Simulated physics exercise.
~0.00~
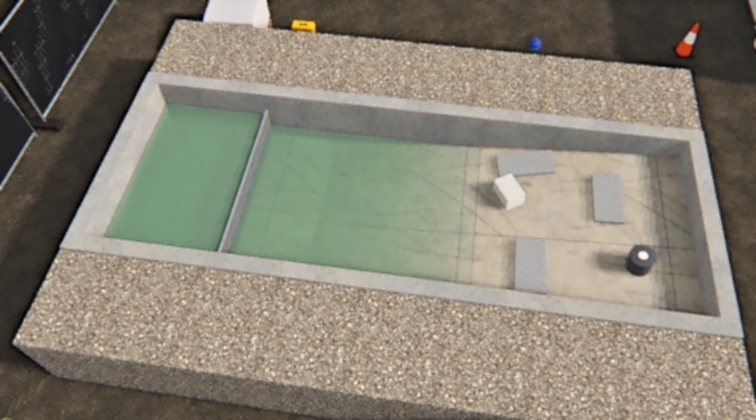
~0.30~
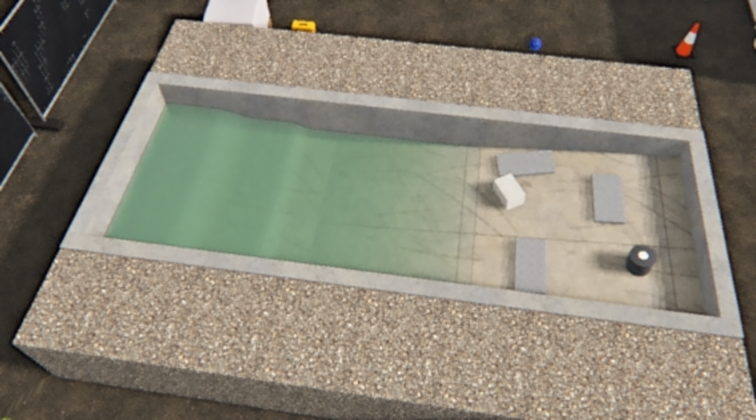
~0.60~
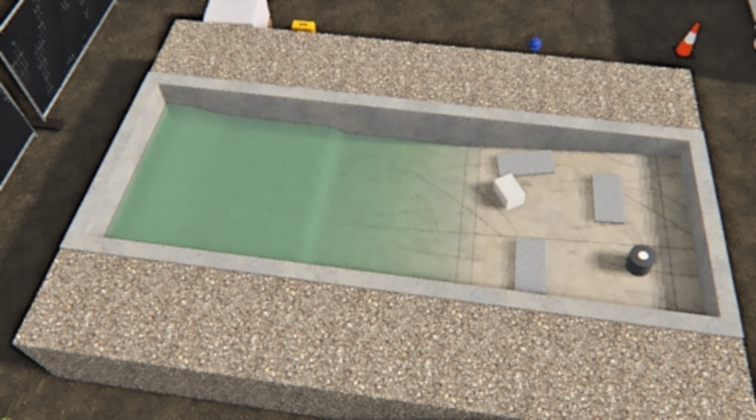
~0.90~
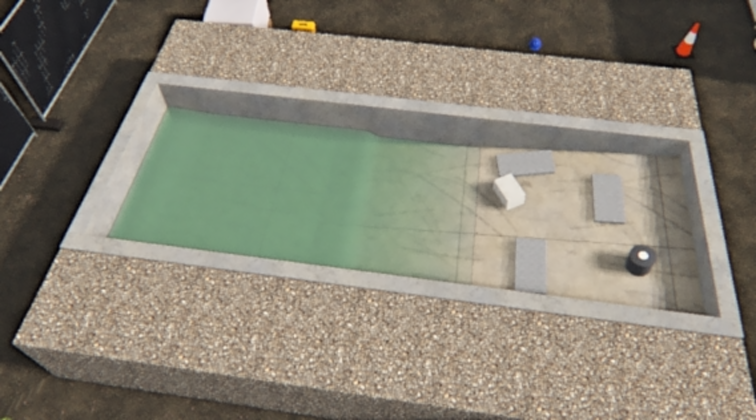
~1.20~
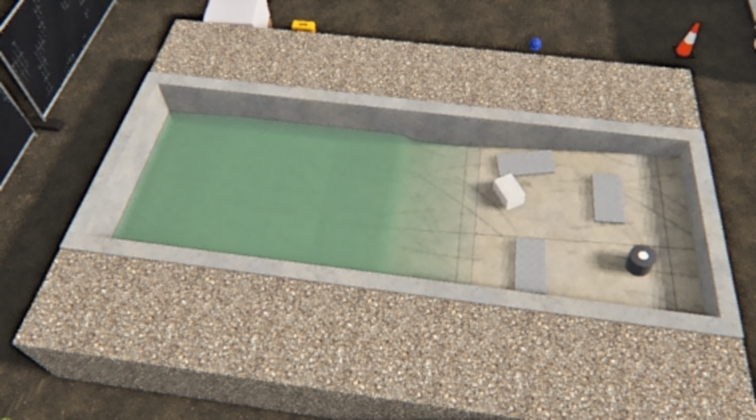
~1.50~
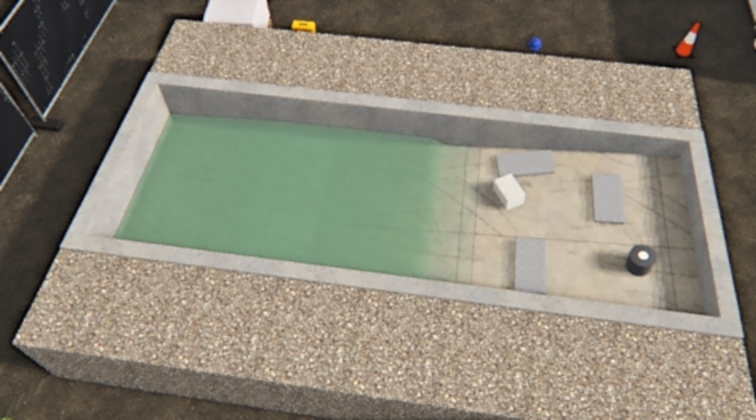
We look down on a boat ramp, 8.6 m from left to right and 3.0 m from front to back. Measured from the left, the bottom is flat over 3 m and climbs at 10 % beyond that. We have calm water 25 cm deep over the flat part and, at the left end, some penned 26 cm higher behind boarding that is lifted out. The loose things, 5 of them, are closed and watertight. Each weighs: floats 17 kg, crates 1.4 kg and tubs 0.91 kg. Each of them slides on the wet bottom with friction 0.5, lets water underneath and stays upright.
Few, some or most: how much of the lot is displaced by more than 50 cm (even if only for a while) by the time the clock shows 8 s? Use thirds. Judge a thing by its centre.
That comes to two thirds or above.
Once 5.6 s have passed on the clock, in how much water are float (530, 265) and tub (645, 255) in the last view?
Depth approx. 5 cm / 5 cm.
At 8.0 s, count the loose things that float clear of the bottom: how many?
At that instant the tally stands at 5.
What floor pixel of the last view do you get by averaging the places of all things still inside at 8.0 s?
Centre of the remaining things: Roughly (400, 205).
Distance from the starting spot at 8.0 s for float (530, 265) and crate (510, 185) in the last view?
Shifts: 200 cm / 200 cm.
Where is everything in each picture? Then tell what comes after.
In the first picture, a float at (531, 265), on the bottom; a crate at (511, 187), on the bottom; water covers 16.3 m2; 0 of 5 have shifted.
In the second picture, a float at (531, 265) rests on the ground; a crate at (511, 187) rests on the ground; water covers 16.3 m2; 0 of 5 have shifted.
In the third picture, a float at (531, 265), on the bottom; a crate at (511, 187), on the bottom; 16.3 m2 under water; 0 of 5 have shifted.
In the fourth picture, a float at (531, 265) rests on the ground; a crate at (511, 187), on the bottom; water covers 16.3 m2; 0 of 5 have shifted.
In the fifth picture, a float at (531, 265), on the bottom; a crate at (511, 187), on the bottom; 16.3 m2 under water; 0 of 5 have shifted.
In the sixth picture, a float at (531, 265) rests on the ground; a crate at (511, 187), on the bottom; water covers 16.3 m2; 0 of 5 have shifted.
After 2.1 s 0 of 5 are over 50 cm from their spots; 0 afloat.
After 3.6 s 2 of 5 are over 50 cm from their spots; 3 afloat.
After 5.6 s 3 of 5 are over 50 cm from their spots; 4 afloat.
After 8.0 s 5 of 5 are over 50 cm from their spots, and 5 have been at some point; 5 afloat.
